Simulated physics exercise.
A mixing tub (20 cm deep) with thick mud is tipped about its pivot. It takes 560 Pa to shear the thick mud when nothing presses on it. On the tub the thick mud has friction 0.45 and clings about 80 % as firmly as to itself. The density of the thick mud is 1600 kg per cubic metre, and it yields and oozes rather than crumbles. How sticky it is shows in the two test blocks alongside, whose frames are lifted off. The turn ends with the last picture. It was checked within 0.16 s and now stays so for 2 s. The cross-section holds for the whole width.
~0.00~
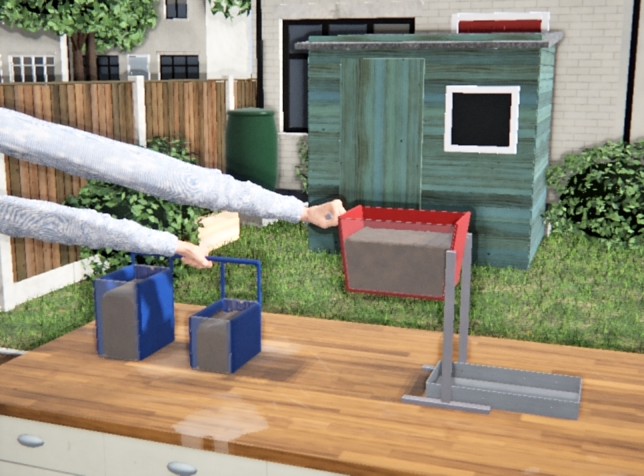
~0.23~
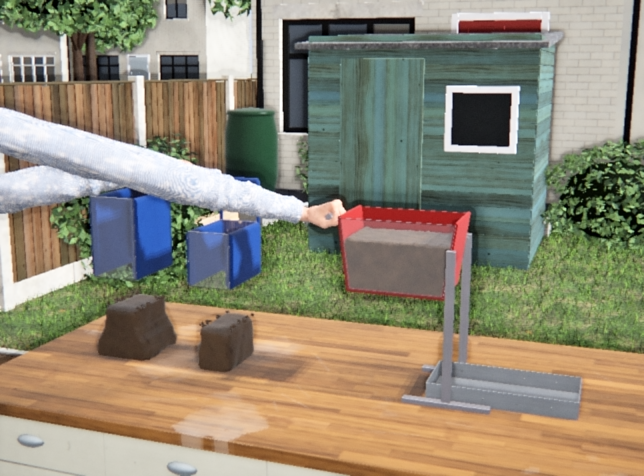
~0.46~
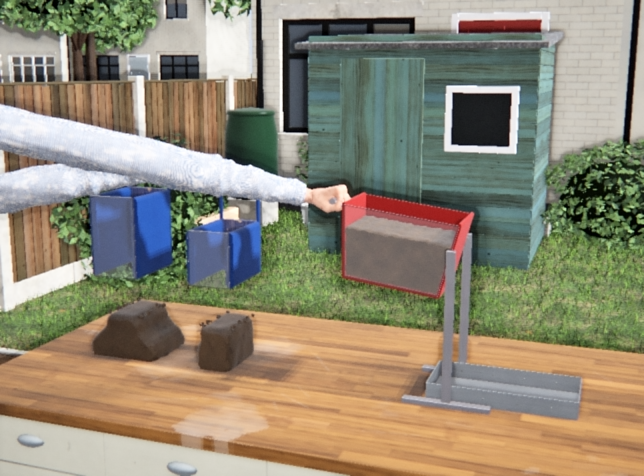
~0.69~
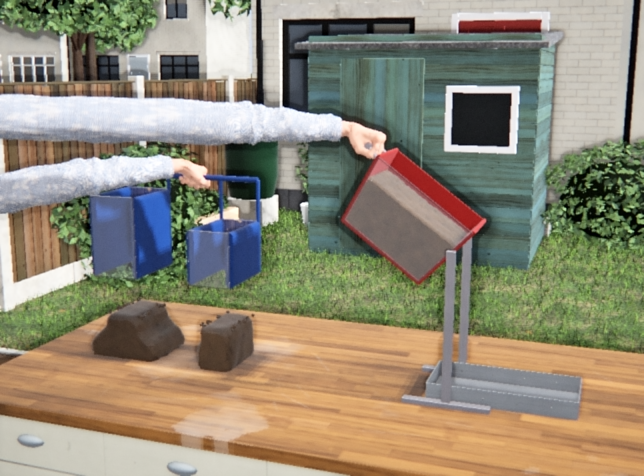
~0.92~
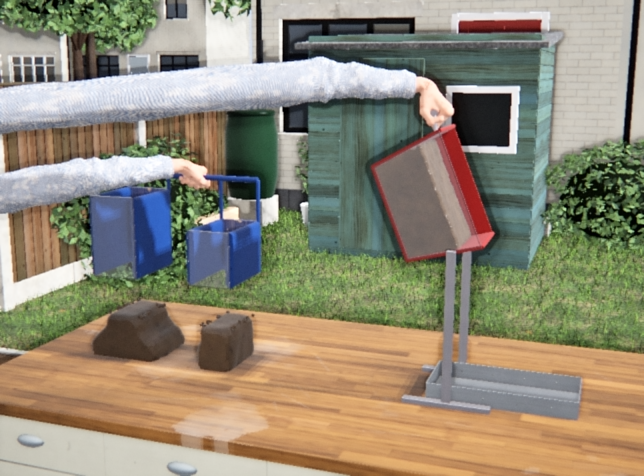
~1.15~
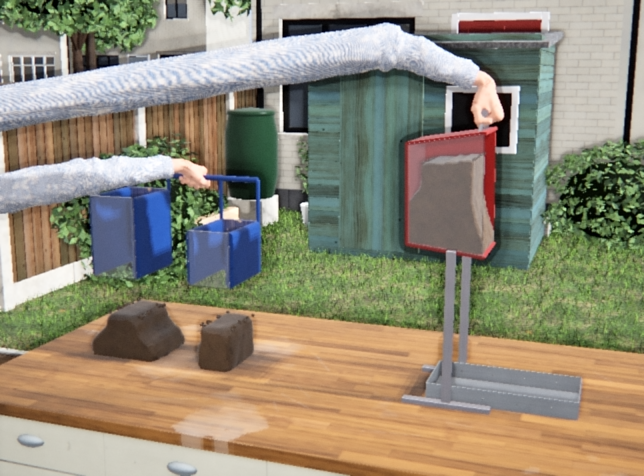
A red tub of thick brown mud tips on a grey stand above a wooden worktop, seen from a fixed, slightly raised view facing a garden with a green shed. Two sleeved arms reach in from the left, toward the tub and two blue boxes around mud blocks. The boxes are lifted off, the left block slumps, and a hand swings the tub rightward onto its side, its mud shifting within.
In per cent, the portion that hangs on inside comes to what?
The portion that hangs on inside is near 37 %.
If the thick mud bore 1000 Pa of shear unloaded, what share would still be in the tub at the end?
Then about 50 %.
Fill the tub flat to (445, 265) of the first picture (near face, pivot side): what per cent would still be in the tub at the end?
In that case some 55 per cent.
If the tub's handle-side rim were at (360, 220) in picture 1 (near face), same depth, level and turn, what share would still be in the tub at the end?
It would be near 50 %.
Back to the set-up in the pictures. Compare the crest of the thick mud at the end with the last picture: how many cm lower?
Some 15 cm.
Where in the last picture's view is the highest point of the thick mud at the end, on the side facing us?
At about (437, 217).
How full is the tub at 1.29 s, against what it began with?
About 75 %.
After 1.29 s, the tub is at 88 degrees and holds 73 %.
After 1.46 s, the tub is at 88 degrees and holds 42 %.
After 1.63 s, the tub is at 88 degrees and holds 37 %.
After 1.80 s, the tub is at 88 degrees and holds 37 %.
After 3.15 s, at the end, the tub is at 88 degrees and holds 37 %.
